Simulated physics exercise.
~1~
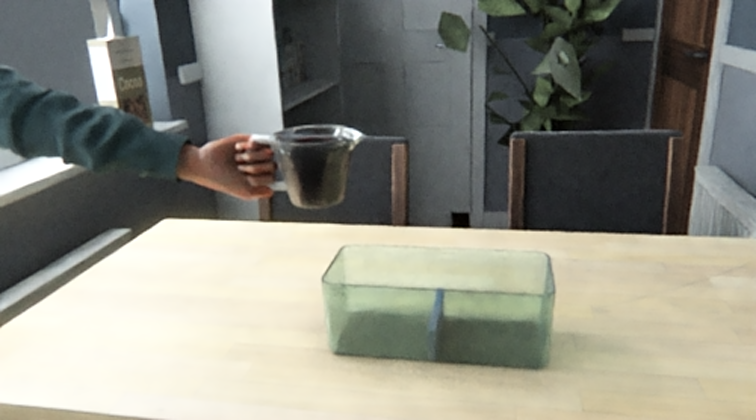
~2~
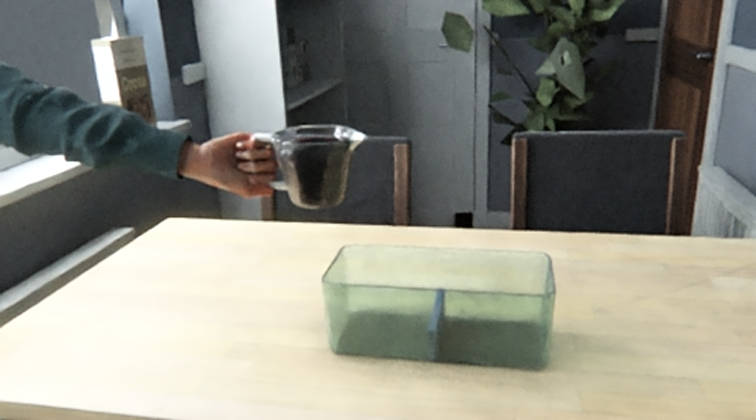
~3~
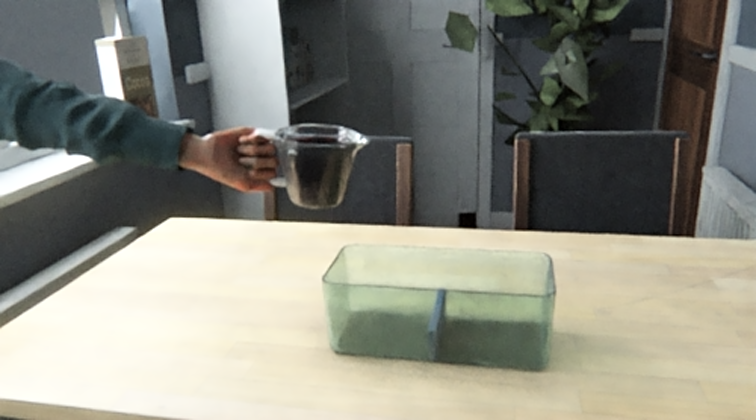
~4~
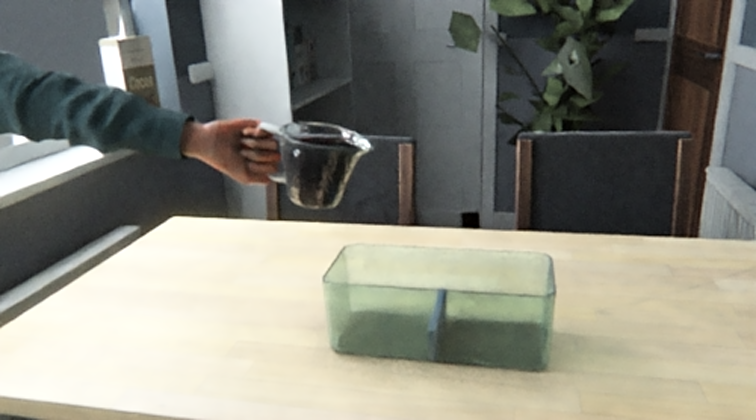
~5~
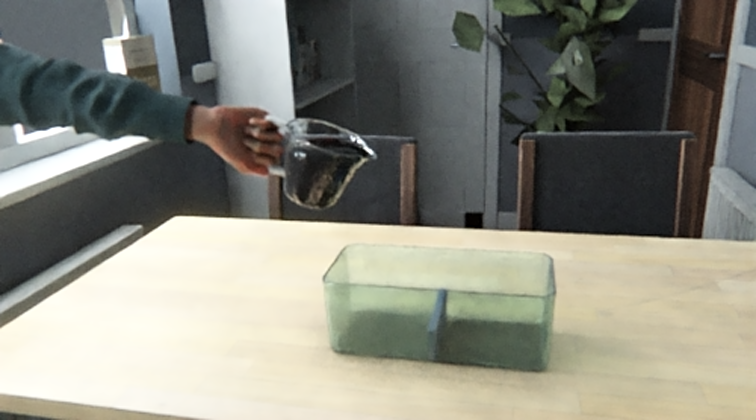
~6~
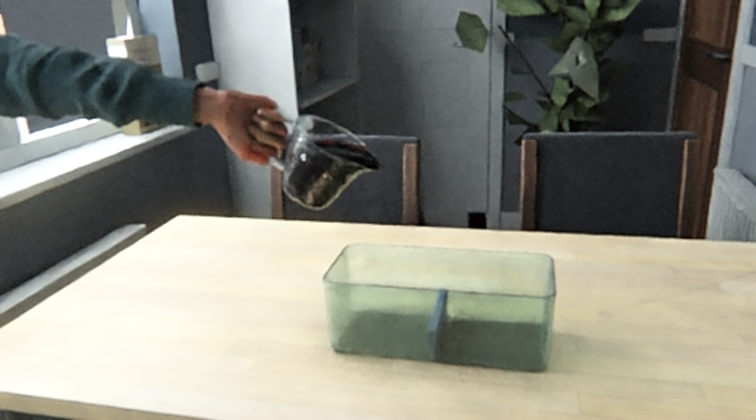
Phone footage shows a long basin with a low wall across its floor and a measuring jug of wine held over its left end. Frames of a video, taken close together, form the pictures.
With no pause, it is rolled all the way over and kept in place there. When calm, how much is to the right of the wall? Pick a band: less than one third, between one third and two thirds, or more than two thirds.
It is less than one third.
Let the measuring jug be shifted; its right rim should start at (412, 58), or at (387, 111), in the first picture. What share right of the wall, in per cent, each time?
You'd get 85 percent from the first and 40 percent from the second.
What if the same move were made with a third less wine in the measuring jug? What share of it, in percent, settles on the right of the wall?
Something like 5 per cent, give or take.
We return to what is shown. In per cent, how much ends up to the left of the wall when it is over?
Close to 90 per cent.
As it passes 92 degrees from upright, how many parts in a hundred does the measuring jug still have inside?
Around 40 percent remains.
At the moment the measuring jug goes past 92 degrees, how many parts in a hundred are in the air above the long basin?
I'd put it at roughly 30 percent of it.
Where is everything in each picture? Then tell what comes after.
In the first picture, it leans 0°; its right rim is at (365, 136); the wine meets the walls at (280, 144) and (353, 144); the long basin's rim runs from (332, 263) to (552, 273); the wall's top is at (436, 308).
In the second picture, it leans 1°; its right rim is at (366, 137); the wine meets the walls at (281, 143) and (354, 145).
In the third picture, it leans 6°; its right rim is at (369, 142); the wine meets the walls at (284, 142) and (356, 146).
In the fourth picture, it leans 12°; its right rim is at (373, 148); the wine meets the walls at (288, 142) and (361, 149).
In the fifth picture, it leans 21°; its right rim is at (376, 157); the wine meets the walls at (291, 145) and (369, 151).
In the sixth picture, it leans 32°; its right rim is at (378, 168); the wine meets the walls at (293, 150) and (367, 158); 2 per cent is over the edge.
A moment on, the measuring jug is tipped on its side and 38 per cent is still to pour, 30 is left of the wall and 0 right of it.
Next, the measuring jug is tipped right over and 4 per cent is still to pour, 84 is left of the wall and 1 right of it.
Then the measuring jug is tipped right over and 0 per cent is still to pour, 91 is left of the wall and 4 right of it.
Later the measuring jug is tipped right over and 0 per cent is still to pour, 92 is left of the wall and 4 right of it.
Finally, 91 per cent lies left of the wall, 4 right of it and 4 outside.
